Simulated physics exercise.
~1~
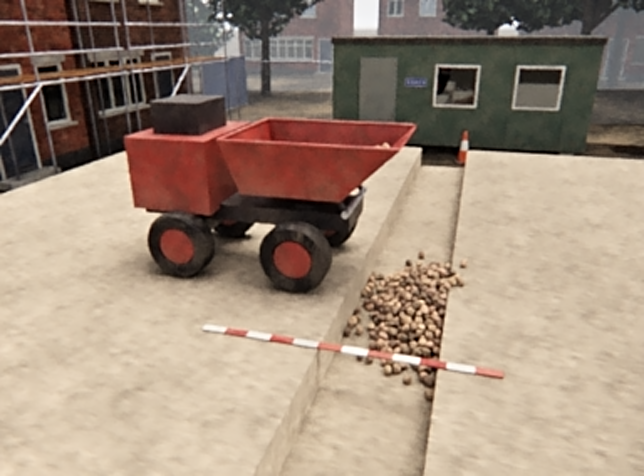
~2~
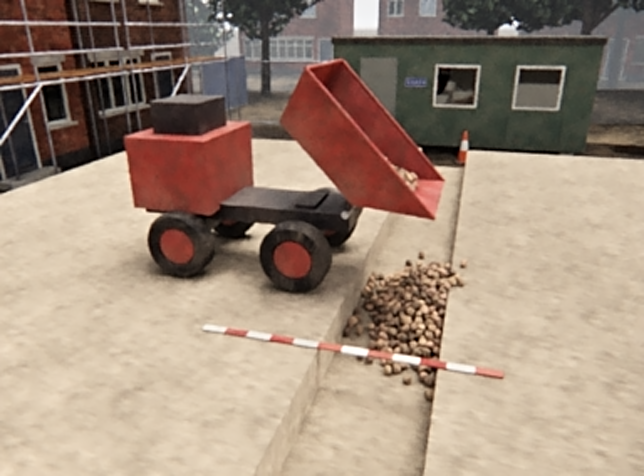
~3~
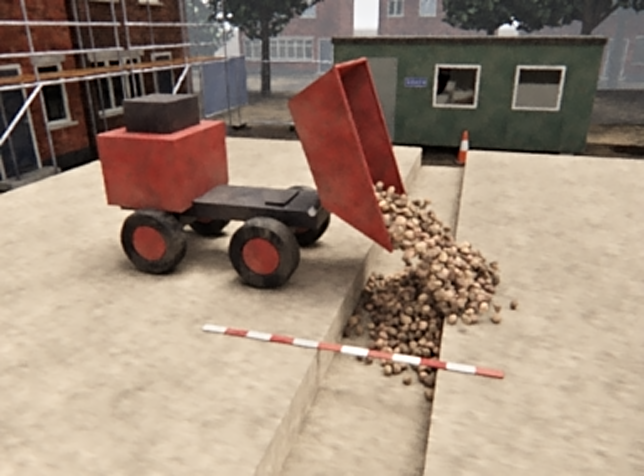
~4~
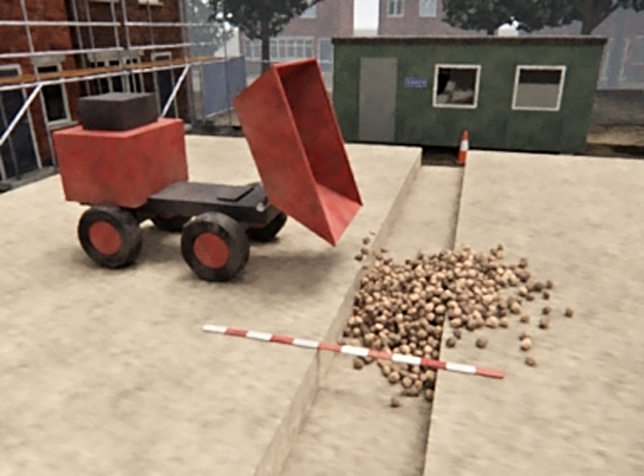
On a pale, flat building site seen from the side and slightly above, a straight trench runs away toward a green cabin, with scaffolding on brick houses at the left. A small red dumper with black wheels faces right beside the trench, where brown stones already lie behind a red and white striped pole. Its red skip tips steeply forward, and then the machine backs to the left as stones pour out over the older heap. Finally the dumper stands farther left, its emptied skip still raised, with stones heaped in the trench and many scattered over the right-hand edge.
